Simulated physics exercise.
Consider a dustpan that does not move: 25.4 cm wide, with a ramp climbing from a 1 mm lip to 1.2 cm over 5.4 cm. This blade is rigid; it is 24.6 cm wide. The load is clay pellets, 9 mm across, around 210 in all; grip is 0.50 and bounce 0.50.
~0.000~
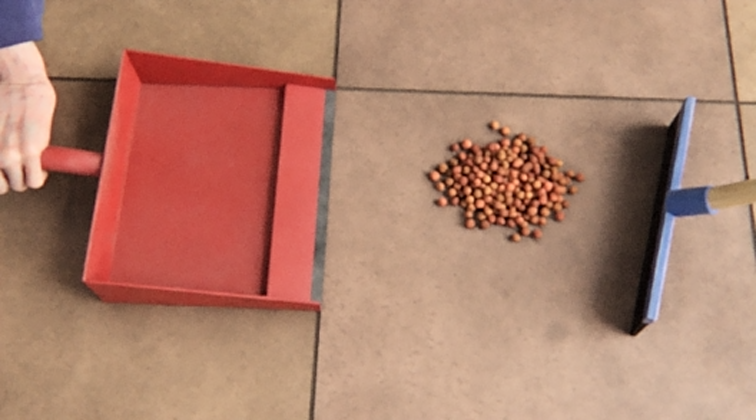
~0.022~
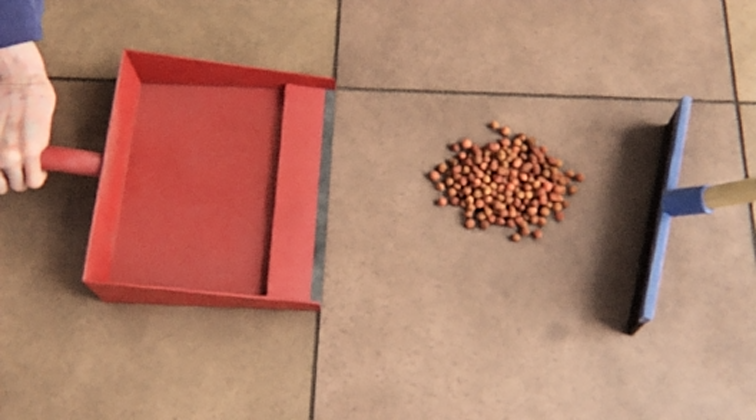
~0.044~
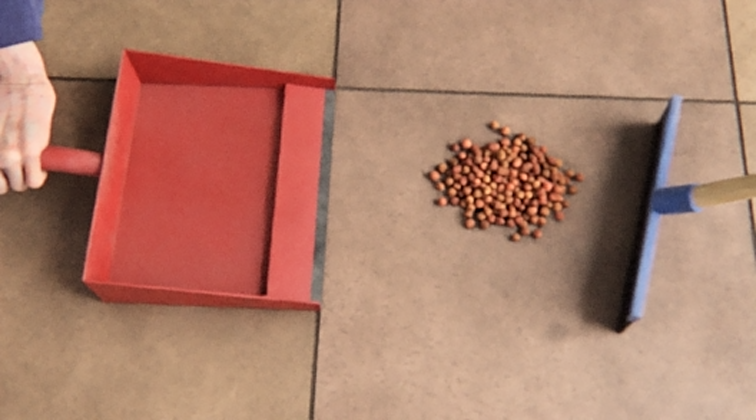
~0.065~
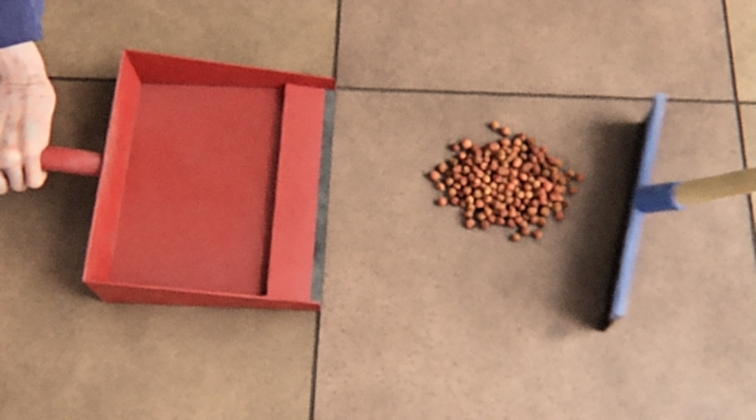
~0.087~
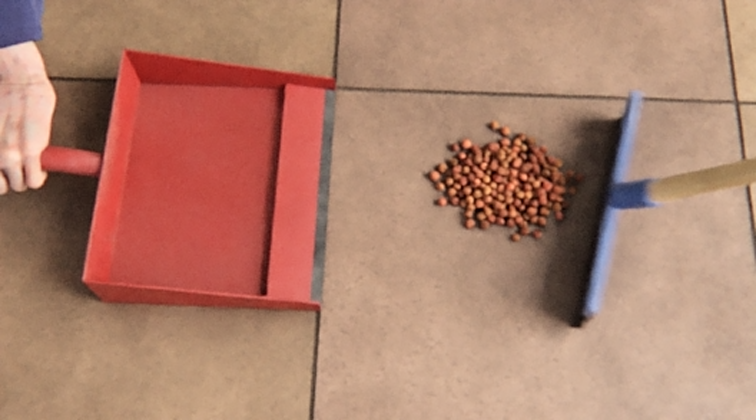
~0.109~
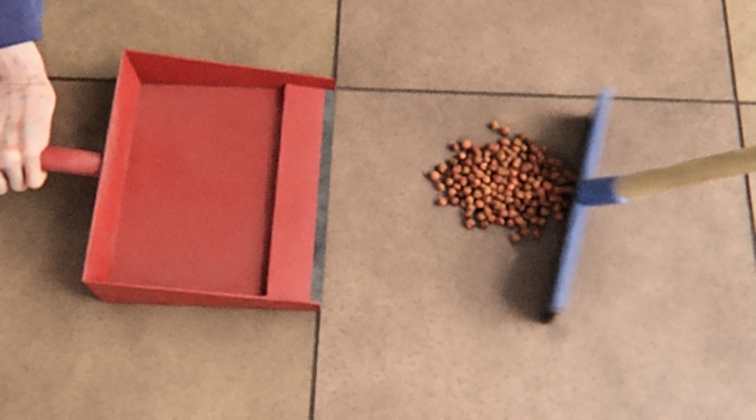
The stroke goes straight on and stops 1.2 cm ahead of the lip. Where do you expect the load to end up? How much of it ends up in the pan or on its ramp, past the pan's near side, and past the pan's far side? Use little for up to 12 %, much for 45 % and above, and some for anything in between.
Pan: Much; near side: Little; far side: Some.
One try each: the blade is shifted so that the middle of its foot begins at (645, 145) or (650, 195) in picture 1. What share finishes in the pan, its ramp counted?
I'd put it near 60 per cent for the first and near 65 per cent for the second.
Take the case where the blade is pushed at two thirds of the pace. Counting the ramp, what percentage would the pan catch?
Some 50 %.
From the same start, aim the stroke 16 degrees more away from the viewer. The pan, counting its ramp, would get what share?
Then about 55 per cent.
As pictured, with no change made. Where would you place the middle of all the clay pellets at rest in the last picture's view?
Near (253, 133).
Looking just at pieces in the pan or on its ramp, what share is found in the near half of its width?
Roughly 20 per cent.
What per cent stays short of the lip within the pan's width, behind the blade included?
Share: Roughly 20 percent.
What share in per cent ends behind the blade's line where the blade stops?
I'd put it near 0 in a hundred.
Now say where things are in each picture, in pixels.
In the first frame, blade from (649, 318) to (687, 106), moved 0.0 cm, 0 of the pieces shifted so far; middle of the pieces at (508, 186); pan at (207, 190).
In the second frame, blade from (645, 318) to (683, 105), moved 0.4 cm, 0 of the pieces shifted so far; middle of the pieces at (507, 186).
In the third frame, blade from (634, 316) to (673, 104), moved 1.4 cm, 0 of the pieces shifted so far; middle of the pieces at (507, 185).
In the fourth frame, blade from (616, 314) to (657, 102), moved 3.1 cm, 0 of the pieces shifted so far; middle of the pieces at (507, 185).
In the fifth frame, blade from (590, 311) to (634, 100), moved 5.5 cm, 0 of the pieces shifted so far; middle of the pieces at (507, 186).
In the sixth frame, blade from (558, 307) to (604, 96), moved 8.6 cm, 3 of the pieces shifted so far; middle of the pieces at (507, 186); pan at (207, 190). The blade's pace is about 1.45 m/s, heading 5 degrees away from the viewer's side.
After 0.20 s, middle of the blade 13 cm from the lip; 0 % over the lip, far side 5 %, near side 0 %.
Then, at 0.26 s, middle of the blade 6 cm from the lip; 0 % over the lip, far side 10 %, near side 0 %.
Then, at 0.46 s, middle of the blade 4 cm from the lip; 70 % over the lip, far side 15 %, near side 0 %.
By 1.4 s all is still; pan 65 %, near side 0 %, far side 15 %, in front of the lip or behind the blade 20 %.
